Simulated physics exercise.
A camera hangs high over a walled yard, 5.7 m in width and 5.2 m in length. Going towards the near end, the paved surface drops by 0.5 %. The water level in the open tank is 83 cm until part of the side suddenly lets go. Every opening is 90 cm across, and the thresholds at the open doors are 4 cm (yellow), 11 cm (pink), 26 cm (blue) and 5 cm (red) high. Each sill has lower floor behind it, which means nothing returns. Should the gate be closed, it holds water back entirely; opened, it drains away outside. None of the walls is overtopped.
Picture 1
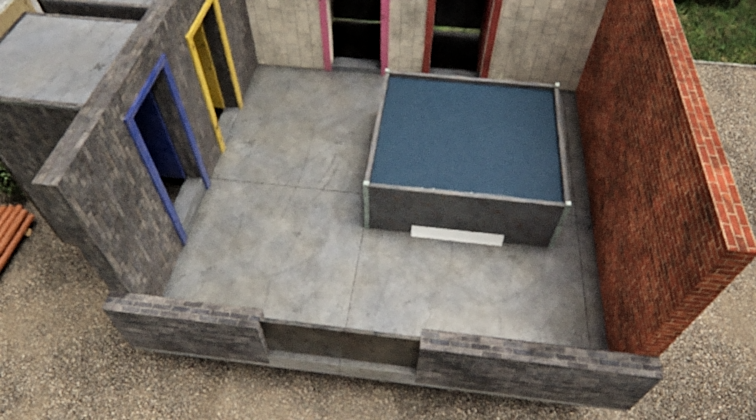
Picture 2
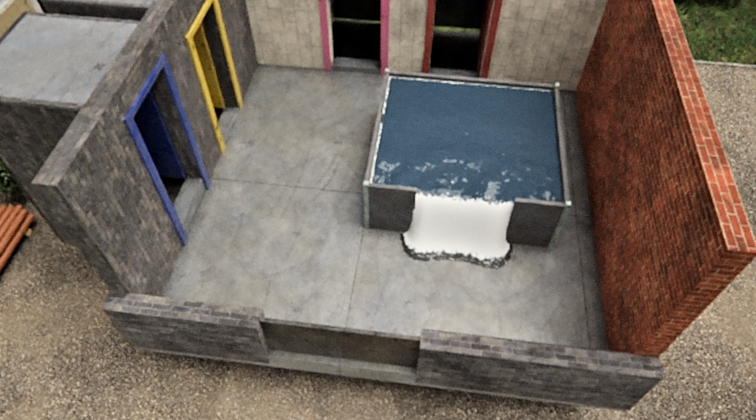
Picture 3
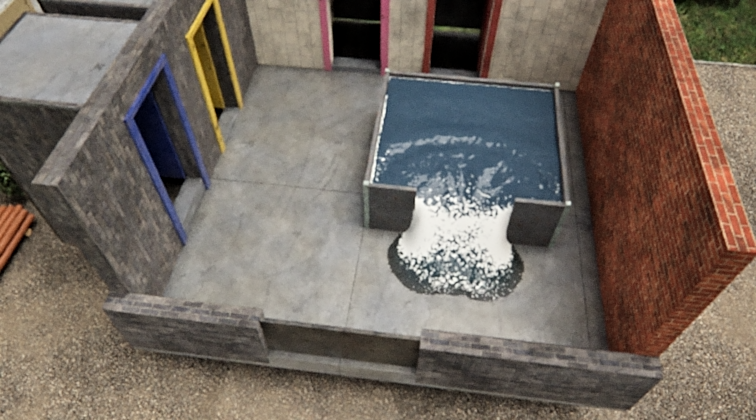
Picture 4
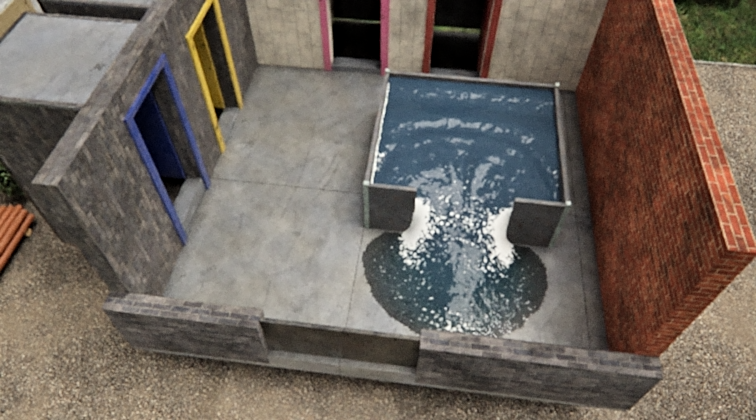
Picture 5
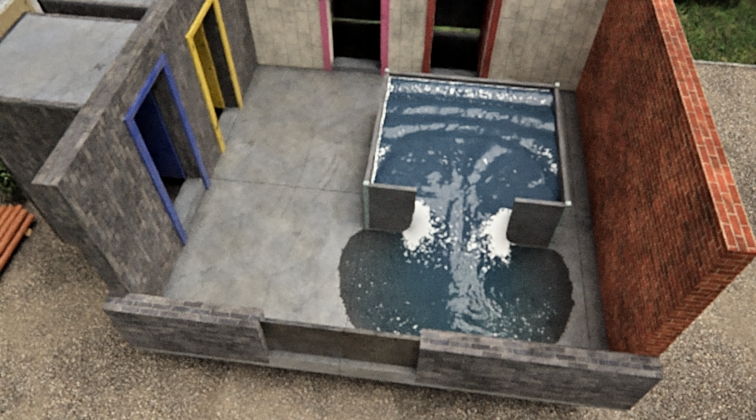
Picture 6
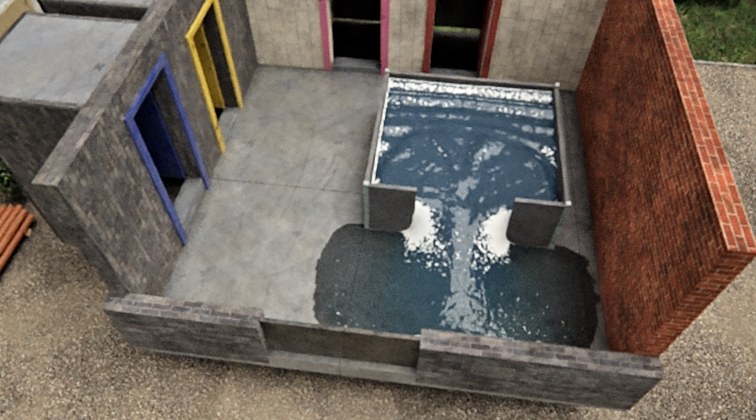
Water poured out through a gap in the front of the raised tank, foaming white at first, then spread across the grey yard floor in a widening dark pool while ripples crossed the tank.
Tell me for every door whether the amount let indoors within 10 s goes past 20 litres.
The yellow door will overshoot the limit; the pink door will overshoot the limit; the blue door will undershoot the limit; the red door will overshoot the limit.
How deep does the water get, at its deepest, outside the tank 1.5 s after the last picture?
It tops out at some 57 cm.
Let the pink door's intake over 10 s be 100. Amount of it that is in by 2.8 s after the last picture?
About 0 per cent.
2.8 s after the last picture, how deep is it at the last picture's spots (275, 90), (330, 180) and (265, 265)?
Taking the spots in order: 4 cm, 1 cm, 7 cm.
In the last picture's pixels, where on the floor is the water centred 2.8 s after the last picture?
Around (428, 222).
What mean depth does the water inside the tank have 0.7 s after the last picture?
58 cm.
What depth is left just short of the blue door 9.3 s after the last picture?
The depth comes to around 12.5 centimetres.
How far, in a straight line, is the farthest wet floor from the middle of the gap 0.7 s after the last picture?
About 3.8 m.
Then, 0.7 s after the last picture water covers 30 % of the floor and is deepest (71 cm) near (608, 379); yellow door not reached, pink door not reached, blue door not reached, red door not reached.
Then, 1.5 s after the last picture water covers 45 % of the floor and is deepest (57 cm) near (592, 377); yellow door not reached, pink door not reached, blue door 13 cm at the sill, 0 L in, red door not reached.
Then, 2.8 s after the last picture water covers 75 % of the floor and is deepest (46 cm) near (573, 96); yellow door 8 cm at the sill, 0 L in, pink door not reached, blue door 22 cm at the sill, 0 L in, red door 2 cm at the sill, 0 L in.
Then, 5.3 s after the last picture water covers 95 % of the floor and is deepest (32 cm) near (257, 69); yellow door 8 cm at the sill, 18 L in, pink door 14 cm at the sill, 27 L in, blue door 18 cm at the sill, 0 L in, red door 6 cm at the sill, 2 L in.
Then, 9.3 s after the last picture water covers 100 % of the floor and is deepest (22 cm) near (571, 173); yellow door 17 cm at the sill, 264 L in, pink door 16 cm at the sill, 66 L in, blue door 12 cm at the sill, 0 L in, red door 19 cm at the sill, 222 L in.
